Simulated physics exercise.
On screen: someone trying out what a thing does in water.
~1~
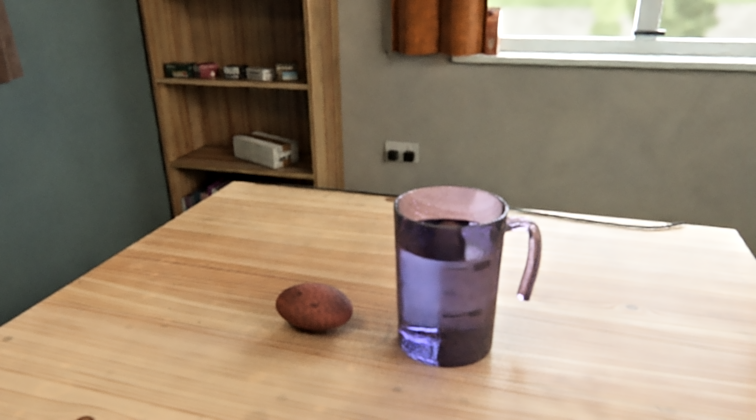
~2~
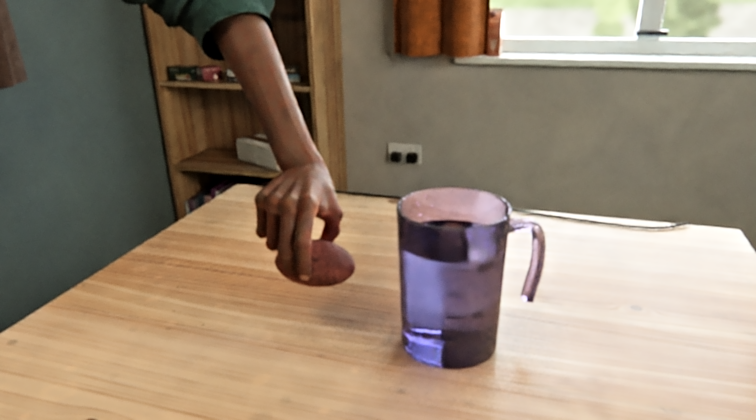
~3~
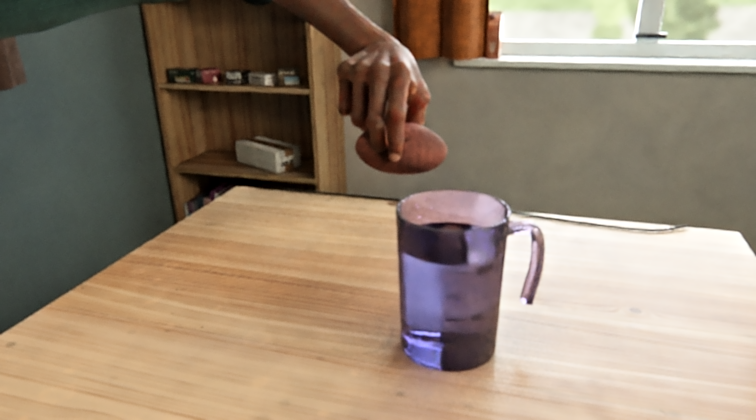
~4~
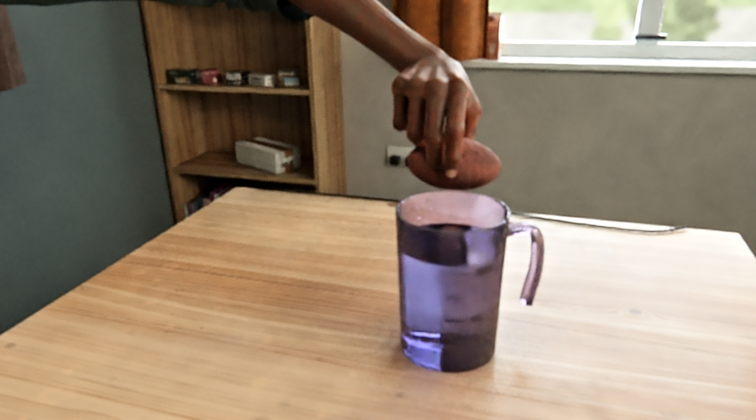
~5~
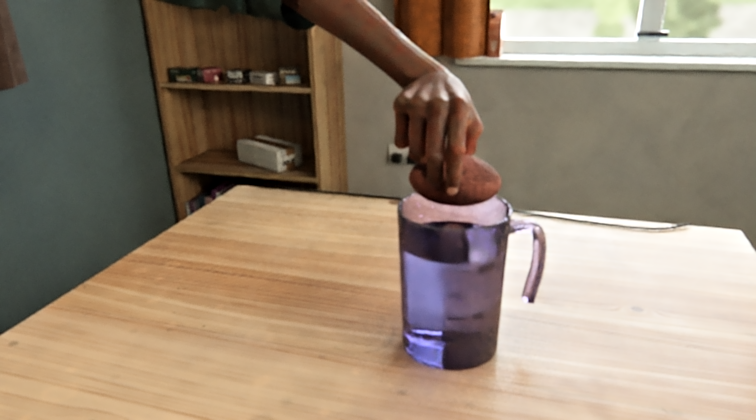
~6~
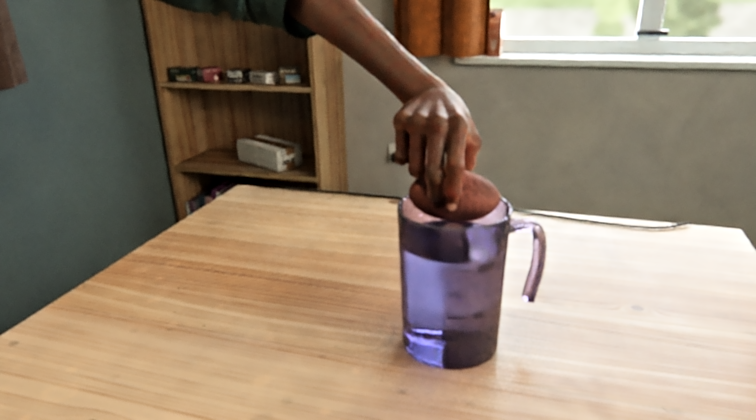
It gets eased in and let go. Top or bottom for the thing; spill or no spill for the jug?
What you'd see is that the thing drops down while the jug holds everything.
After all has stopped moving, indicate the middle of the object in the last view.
You'll find it at roughly (451, 316) in the last picture.
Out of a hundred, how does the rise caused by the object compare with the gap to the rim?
That works out to about 40 in a hundred.
Shortly, the potato enters the water; the jug is about three quarters full.
Then, the potato goes on down; the jug is nearly full.
At the finish, the potato is at the bottom; the jug is nearly full; no mess.
